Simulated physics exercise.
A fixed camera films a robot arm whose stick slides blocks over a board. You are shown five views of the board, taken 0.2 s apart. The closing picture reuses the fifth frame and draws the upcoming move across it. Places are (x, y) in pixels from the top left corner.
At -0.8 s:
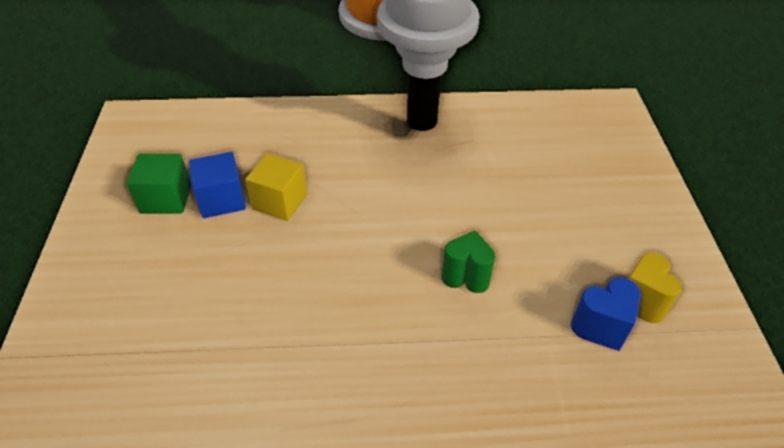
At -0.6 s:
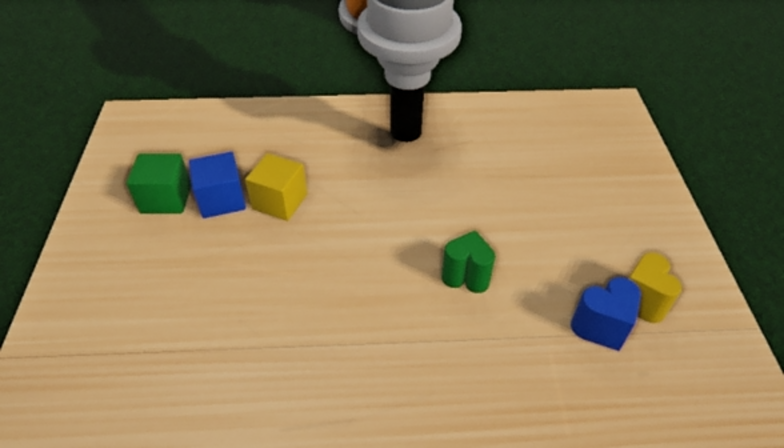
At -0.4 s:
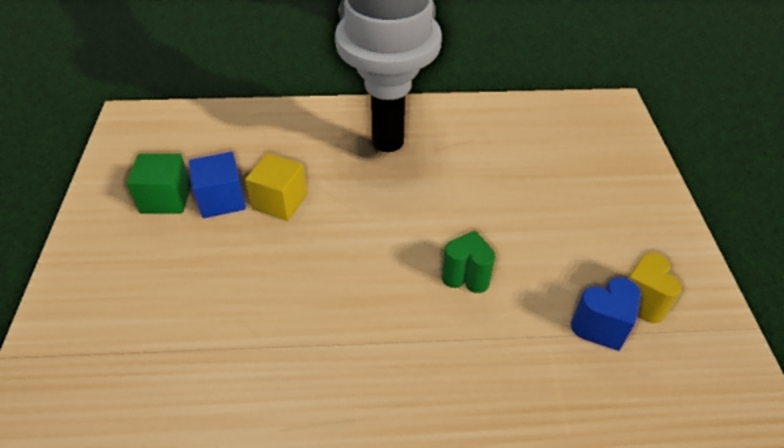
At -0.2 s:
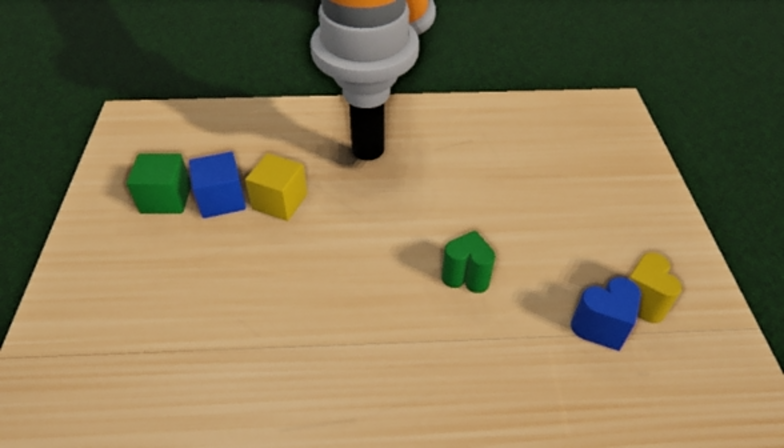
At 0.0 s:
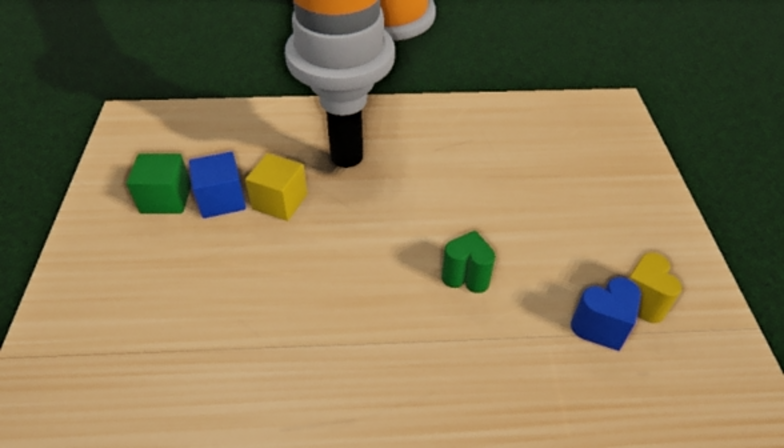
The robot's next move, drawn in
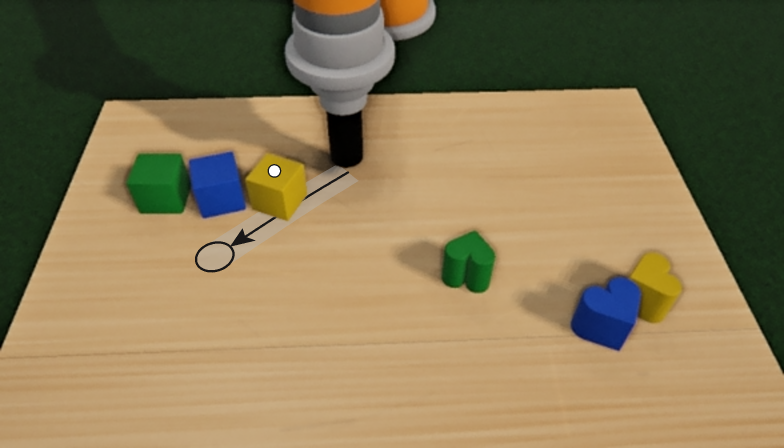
On a wooden board, a robot arm's black stick moving left and slightly nearer while the coloured cubes and hearts stay still.
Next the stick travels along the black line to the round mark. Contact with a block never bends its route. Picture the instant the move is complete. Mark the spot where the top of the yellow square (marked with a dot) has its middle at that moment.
For the centre of its top, I'd go with (163, 221).
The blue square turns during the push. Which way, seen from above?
The blue square rotates clockwise.
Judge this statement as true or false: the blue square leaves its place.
The statement is correct.
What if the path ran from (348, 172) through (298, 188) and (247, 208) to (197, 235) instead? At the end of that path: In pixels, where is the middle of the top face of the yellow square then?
Its top middle is near (218, 223).
The line goes from (348, 172) directly to (215, 257); the dot is on the yellow square.
On the path given first. One third of the way, stick (304, 182); blue square (207, 170), turned 15° clockwise; yellow square (255, 180).
Two thirds of the way, stick (259, 211); green square (147, 165); blue square (196, 175), turned 55° clockwise; yellow square (211, 206), turned 25° clockwise.
At the end, stick (210, 242); green square (147, 165); blue square (195, 175), turned 55° clockwise; yellow square (163, 221), turned 85° clockwise.
